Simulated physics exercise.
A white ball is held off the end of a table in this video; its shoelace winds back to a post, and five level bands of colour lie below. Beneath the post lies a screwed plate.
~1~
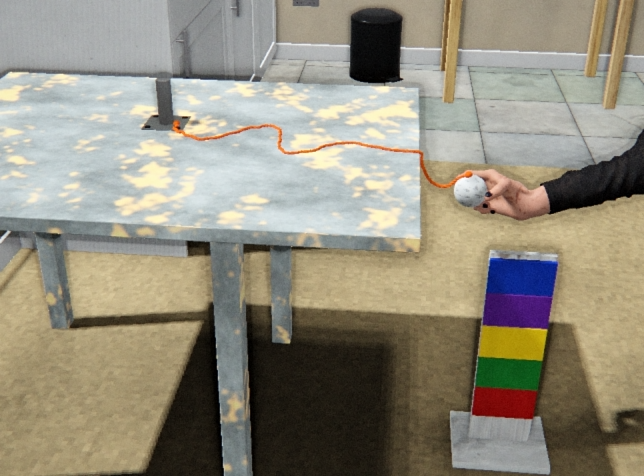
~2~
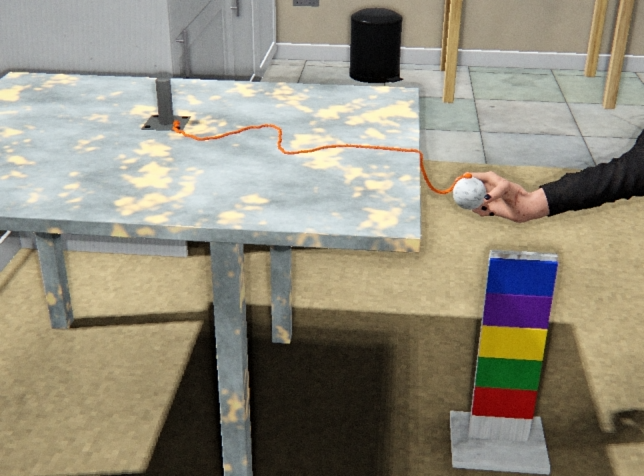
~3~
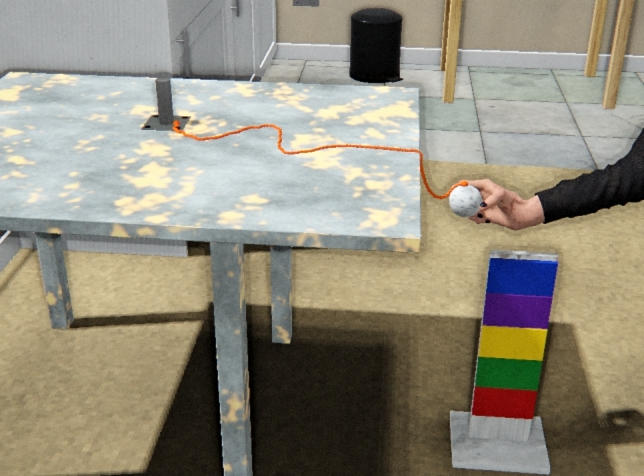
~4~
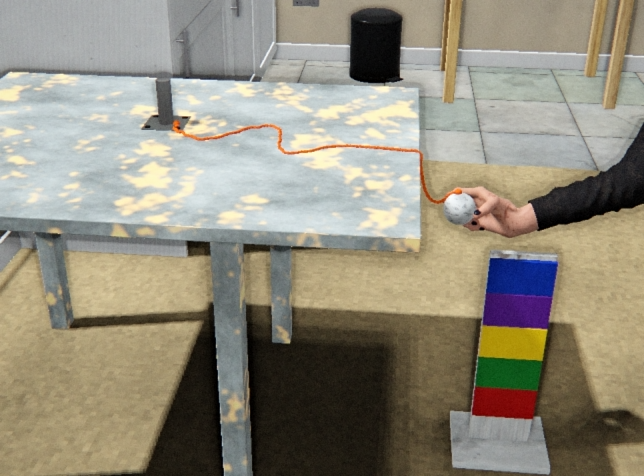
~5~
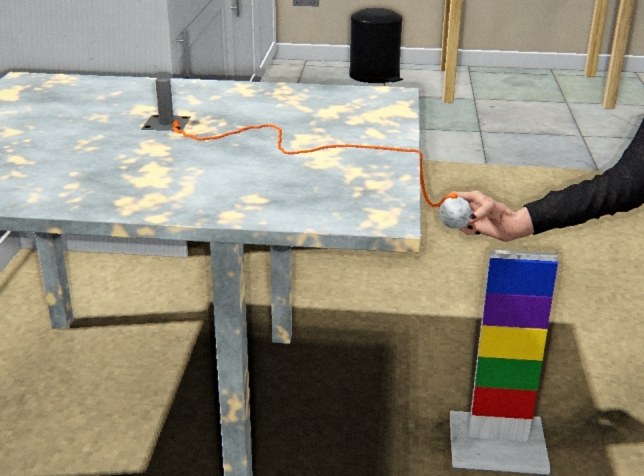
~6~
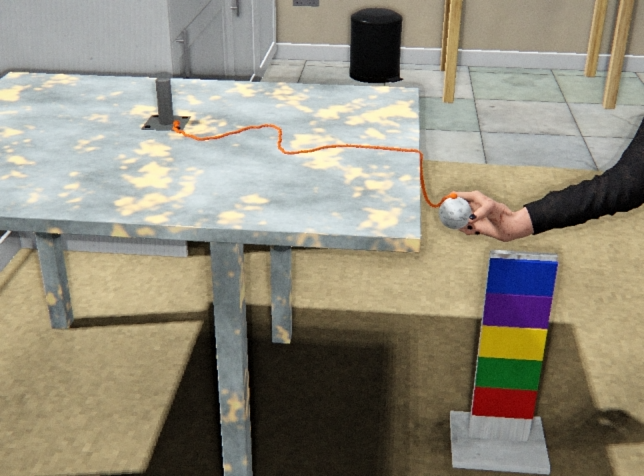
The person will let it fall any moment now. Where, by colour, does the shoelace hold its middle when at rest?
By colour, at yellow.
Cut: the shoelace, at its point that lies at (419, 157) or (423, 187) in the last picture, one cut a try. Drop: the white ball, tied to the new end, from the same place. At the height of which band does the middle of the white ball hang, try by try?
Taking them in turn, you'd get blue, then purple.
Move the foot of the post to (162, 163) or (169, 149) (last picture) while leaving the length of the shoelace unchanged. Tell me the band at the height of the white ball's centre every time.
In turn, green and then green.
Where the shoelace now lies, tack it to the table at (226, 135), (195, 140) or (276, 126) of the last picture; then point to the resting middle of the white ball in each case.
The pixel places are (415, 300), (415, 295) and (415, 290), one per try.
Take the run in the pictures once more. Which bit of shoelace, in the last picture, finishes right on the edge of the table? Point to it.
That spot lies near (318, 149).
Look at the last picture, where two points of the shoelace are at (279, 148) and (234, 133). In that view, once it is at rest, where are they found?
They end up around (374, 145) and around (270, 133).
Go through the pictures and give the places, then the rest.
In the first picture, white ball (470, 191); blue (522, 279); purple (517, 312); yellow (513, 344); green (508, 375); red (504, 404).
In the second picture, white ball (470, 193); shoelace through (184, 134) (247, 129) (279, 143) (335, 146) (419, 156).
In the third picture, white ball (465, 201).
In the fourth picture, white ball (460, 209); shoelace through (184, 134) (247, 129) (279, 143) (335, 146) (419, 156).
In the fifth picture, white ball (455, 213).
In the sixth picture, white ball (455, 213); shoelace through (184, 134) (247, 129) (279, 143) (335, 146) (419, 156).
Early on, ball near (411, 304); level with purple.
Midway, ball near (393, 330); level with yellow.
Finally, ball near (409, 331); level with yellow. At yellow.
